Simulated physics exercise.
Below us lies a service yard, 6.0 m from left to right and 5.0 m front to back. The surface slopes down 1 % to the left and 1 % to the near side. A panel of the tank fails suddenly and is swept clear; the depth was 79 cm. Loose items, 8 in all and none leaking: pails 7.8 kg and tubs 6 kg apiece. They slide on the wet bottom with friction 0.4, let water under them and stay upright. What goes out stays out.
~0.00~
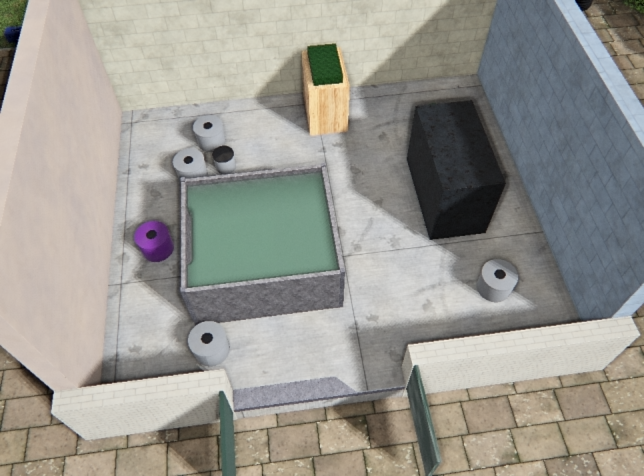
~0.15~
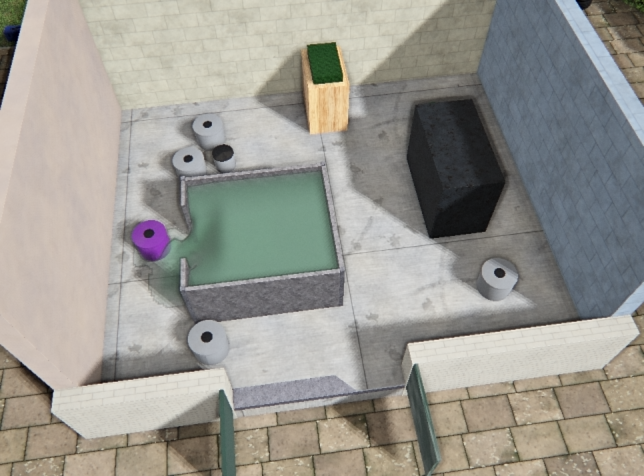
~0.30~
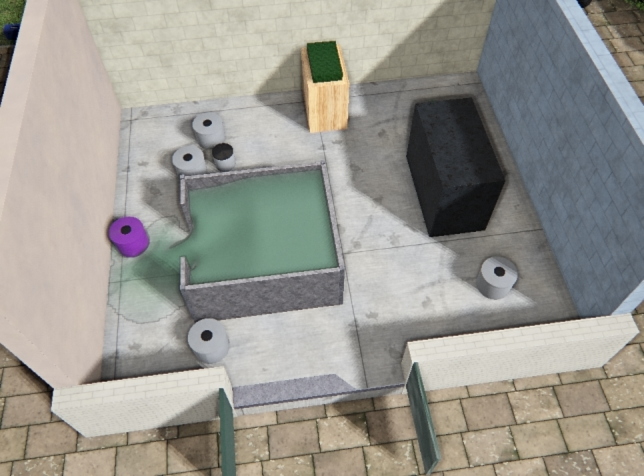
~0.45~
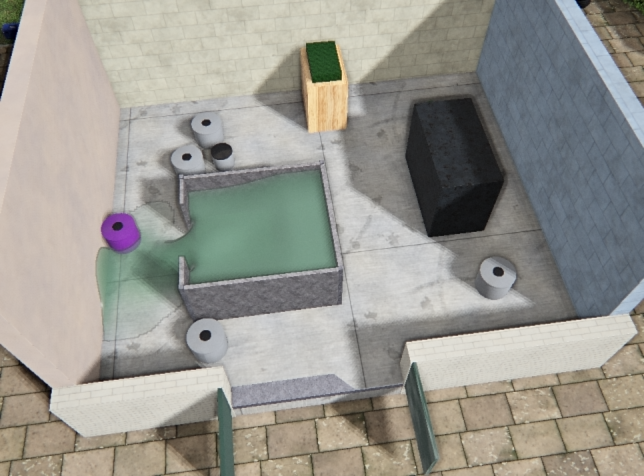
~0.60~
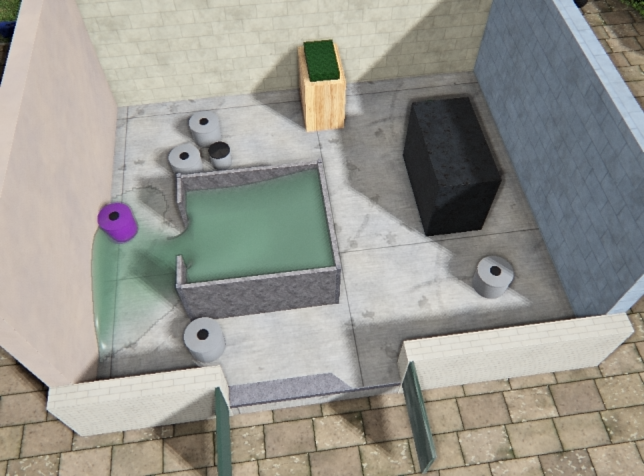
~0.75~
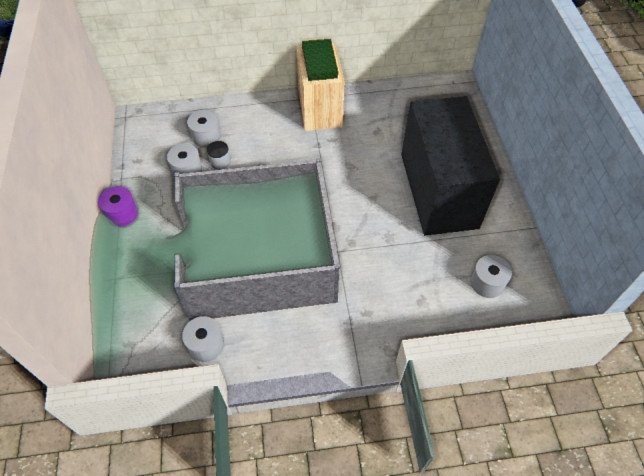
The clip shows a walled yard where green water pours through a gap in the left side of a square tank, pushing a purple tub leftward and spreading along the pinkish wall, while the other containers stay nearly still.
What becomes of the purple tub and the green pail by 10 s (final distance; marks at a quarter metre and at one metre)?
The purple tub ends far away; the green pail stays put.
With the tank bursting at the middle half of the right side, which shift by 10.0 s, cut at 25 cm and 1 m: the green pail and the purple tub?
In that case the green pail travels far, the purple tub is nudged along.
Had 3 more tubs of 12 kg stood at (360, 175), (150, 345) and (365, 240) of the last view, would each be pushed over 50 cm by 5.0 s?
In that order: Short of it, over, less.
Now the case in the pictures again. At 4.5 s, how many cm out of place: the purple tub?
About 250 cm.
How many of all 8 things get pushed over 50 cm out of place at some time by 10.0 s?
I count 6.
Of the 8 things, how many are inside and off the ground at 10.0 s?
I count 4.
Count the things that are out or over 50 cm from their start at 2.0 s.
I count 1.
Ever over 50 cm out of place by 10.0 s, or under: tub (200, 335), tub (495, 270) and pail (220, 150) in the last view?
In turn: Over, over, under.
After 2.0 s the purple tub is near (200, 88), 2.7 m from its start, afloat; the green pail is near (429, 106), 0.0 m from its start, aground; 0 of 8 are out; 2 afloat.
After 4.5 s the purple tub is near (318, 162), 2.6 m from its start, afloat; the green pail is near (429, 106), 0.0 m from its start, aground; 0 of 8 are out; 4 afloat.
After 7.0 s the purple tub is near (396, 259), 3.3 m from its start, afloat; the green pail is near (429, 106), 0.0 m from its start, aground; 0 of 8 are out; 5 afloat.
After 10.0 s the purple tub has gone out; the green pail is near (429, 106), 0.0 m from its start, aground; 1 of 8 are out; 4 afloat.
